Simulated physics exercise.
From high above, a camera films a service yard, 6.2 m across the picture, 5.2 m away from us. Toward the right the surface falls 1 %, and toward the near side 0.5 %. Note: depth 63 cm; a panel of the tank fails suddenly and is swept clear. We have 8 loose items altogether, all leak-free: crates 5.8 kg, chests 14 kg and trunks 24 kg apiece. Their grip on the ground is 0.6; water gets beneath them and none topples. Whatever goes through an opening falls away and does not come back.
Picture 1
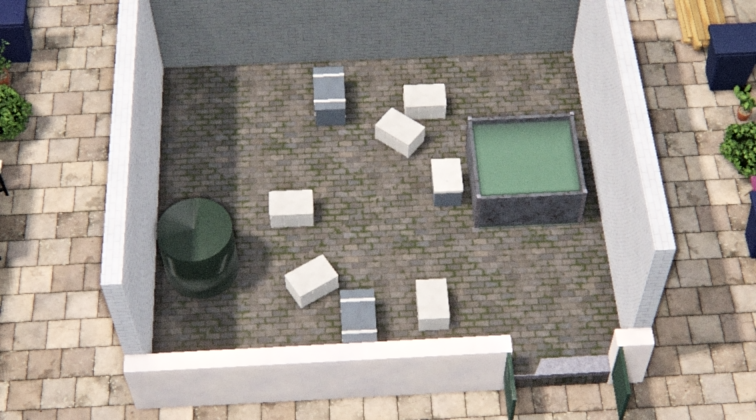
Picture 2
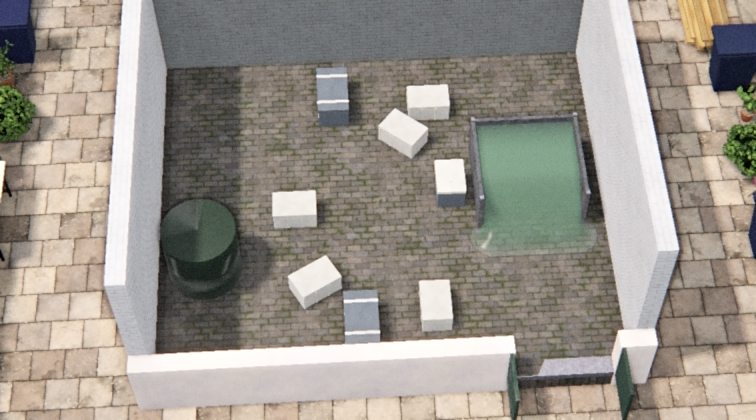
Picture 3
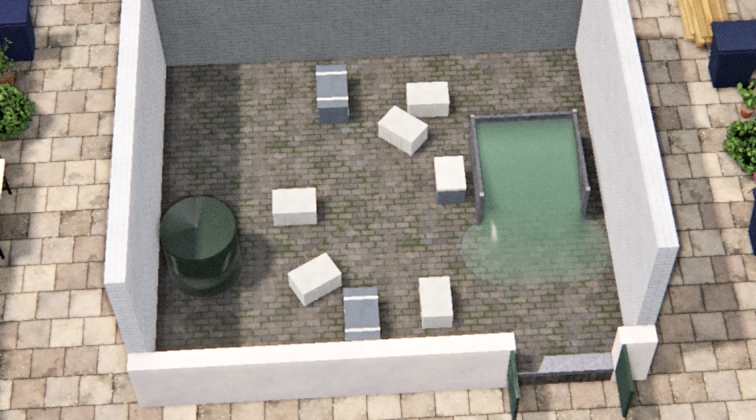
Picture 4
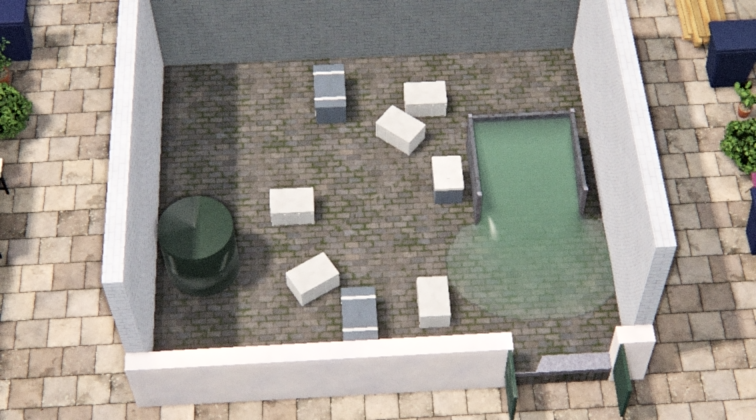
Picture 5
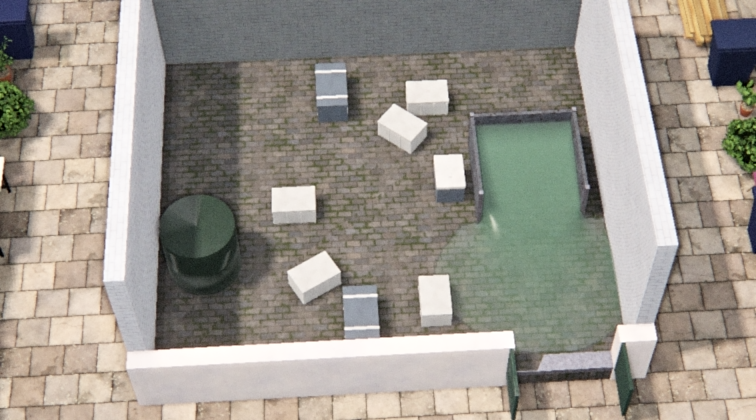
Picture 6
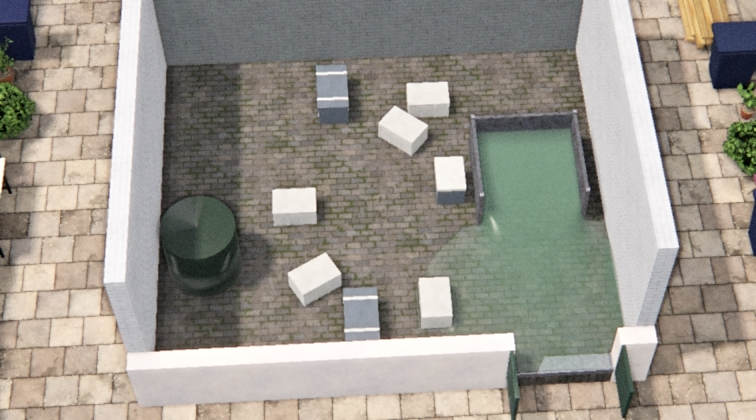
At the start, a walled, paved yard holds scattered white and grey boxes, a dark round tank and a rectangular tank of green water. Then the rectangular tank's near side gives way, and water spreads across the paving toward the near wall and the gateway, while the boxes stay in place.
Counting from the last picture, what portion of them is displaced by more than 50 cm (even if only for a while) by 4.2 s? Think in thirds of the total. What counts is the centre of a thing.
My answer: Less than a third of the total.
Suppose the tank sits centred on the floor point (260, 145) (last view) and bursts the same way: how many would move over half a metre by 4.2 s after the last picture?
The answer would then be 4.
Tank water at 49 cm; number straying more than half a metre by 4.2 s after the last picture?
You'd get 1 in that case.
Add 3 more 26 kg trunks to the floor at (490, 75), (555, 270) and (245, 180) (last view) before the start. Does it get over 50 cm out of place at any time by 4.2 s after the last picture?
Going through them in turn, I'd say not that far, beyond and not that far.
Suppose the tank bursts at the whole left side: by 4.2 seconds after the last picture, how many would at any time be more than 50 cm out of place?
Then it comes to 5 of them.
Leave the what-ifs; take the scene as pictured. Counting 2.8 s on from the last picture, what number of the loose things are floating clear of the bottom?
That would be 0 of them.
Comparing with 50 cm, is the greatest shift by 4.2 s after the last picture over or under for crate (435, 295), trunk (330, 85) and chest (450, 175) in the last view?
One by one: Above the line; below the line; below the line.
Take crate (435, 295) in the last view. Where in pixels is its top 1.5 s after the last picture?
Somewhere near (387, 305) in the last view.
Then, 0.4 s after the last picture 0 of 8 are over 50 cm from their spots; 0 afloat.
Then, 1.5 s after the last picture 1 of 8 are over 50 cm from their spots; 1 afloat.
Then, 2.8 s after the last picture 2 of 8 are over 50 cm from their spots; 0 afloat.
Then, 4.2 s after the last picture 2 of 8 are over 50 cm from their spots, and 2 have been at some point; 0 afloat.
